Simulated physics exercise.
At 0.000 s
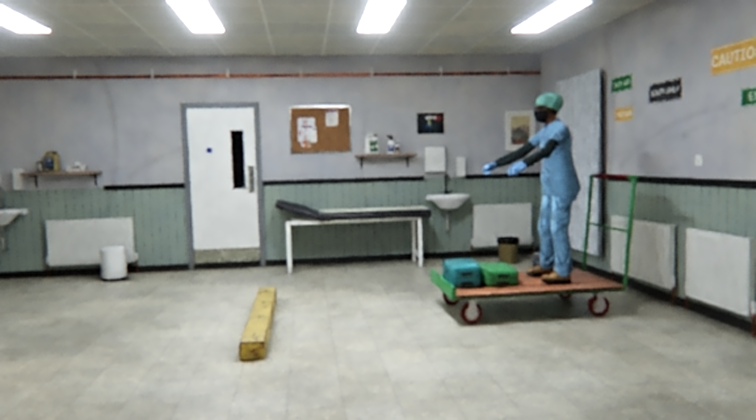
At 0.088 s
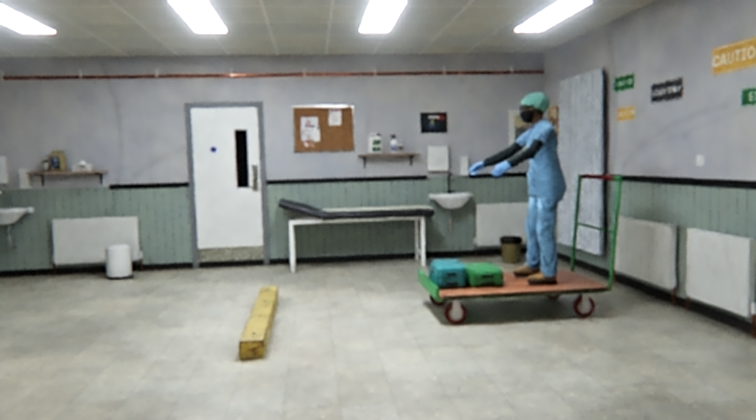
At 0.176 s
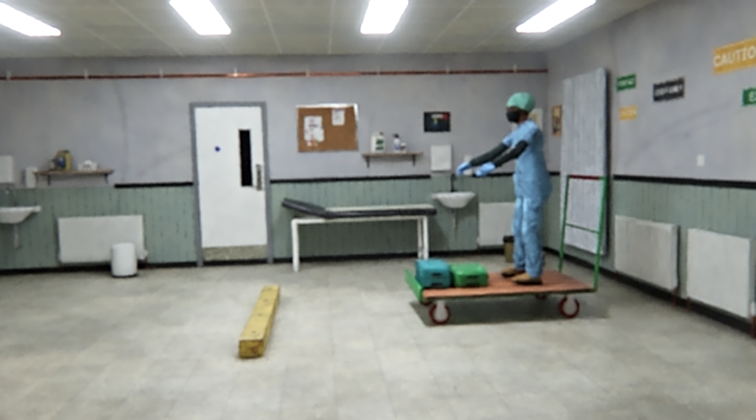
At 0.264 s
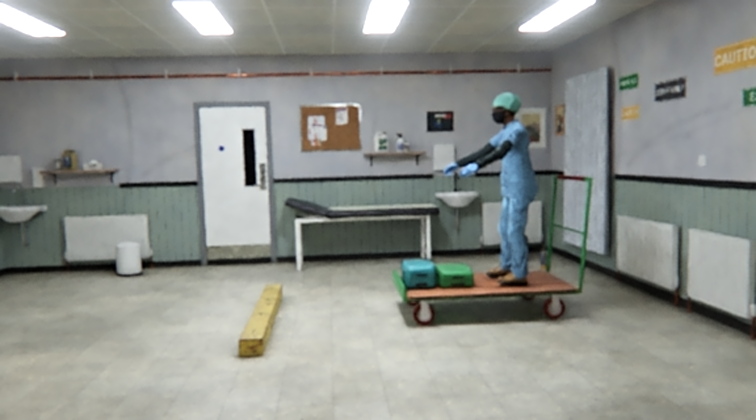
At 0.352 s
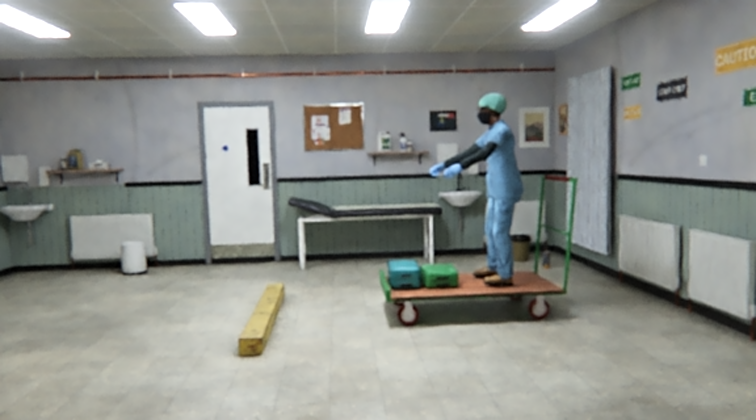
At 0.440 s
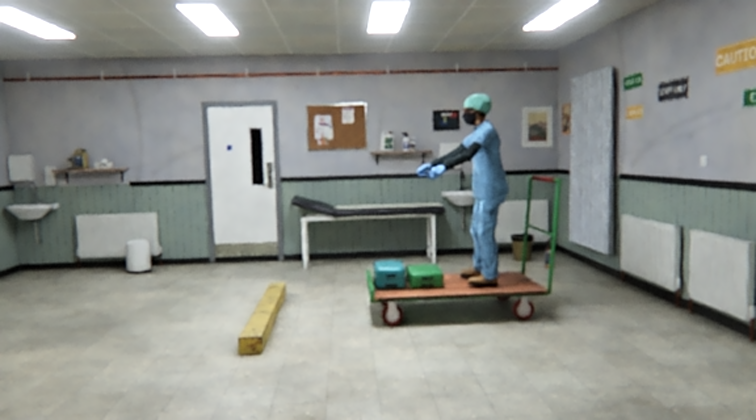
A flatbed trolley with a green handle rolls left across a clinic-like room, carrying a figure in blue scrubs, standing with arms stretched forward, and teal and green cases. It passes in front of the sink, steadily closing the gap to a yellow beam lying on the floor.
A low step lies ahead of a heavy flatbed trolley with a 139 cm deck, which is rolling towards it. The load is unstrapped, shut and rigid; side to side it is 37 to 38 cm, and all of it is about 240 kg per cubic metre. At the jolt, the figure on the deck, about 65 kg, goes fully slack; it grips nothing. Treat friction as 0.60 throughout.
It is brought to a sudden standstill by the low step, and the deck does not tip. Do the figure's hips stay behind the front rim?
Yes, they remain over the deck.
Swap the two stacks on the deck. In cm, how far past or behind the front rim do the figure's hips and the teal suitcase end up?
Hips 90 behind, teal 40 behind.
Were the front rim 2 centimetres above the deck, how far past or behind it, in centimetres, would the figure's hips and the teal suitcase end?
With that rim, the hips stay 90 cm behind and teal stays 20 cm behind.
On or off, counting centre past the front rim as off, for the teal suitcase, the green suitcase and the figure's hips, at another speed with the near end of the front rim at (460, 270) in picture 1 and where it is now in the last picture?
Then the teal one is still in place, the green one is still in place and the hips are past the rim.
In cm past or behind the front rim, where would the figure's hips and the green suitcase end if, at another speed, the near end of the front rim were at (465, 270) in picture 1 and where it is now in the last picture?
In that run the hips finish 50 cm beyond the rim while green stops 40 cm short of it.
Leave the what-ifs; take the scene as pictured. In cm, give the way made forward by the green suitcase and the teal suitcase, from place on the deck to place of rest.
Forward shift, cm - green: 5; teal: 0.
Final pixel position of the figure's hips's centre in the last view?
Roughly at (370, 251).
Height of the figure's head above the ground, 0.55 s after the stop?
Roughly 50 cm above the ground.
After 1.05 s the deck stops.
After 1.60 s the figure's hips are 67 cm behind the rim, near (343, 229) in the last picture's view.
After 2.05 s the figure's hips are 61 cm behind the rim, near (336, 226) in the last picture's view.
Final state at 3.8 s, nothing is past the rim; behind it, green suitcase, teal suitcase and the figure's hips.
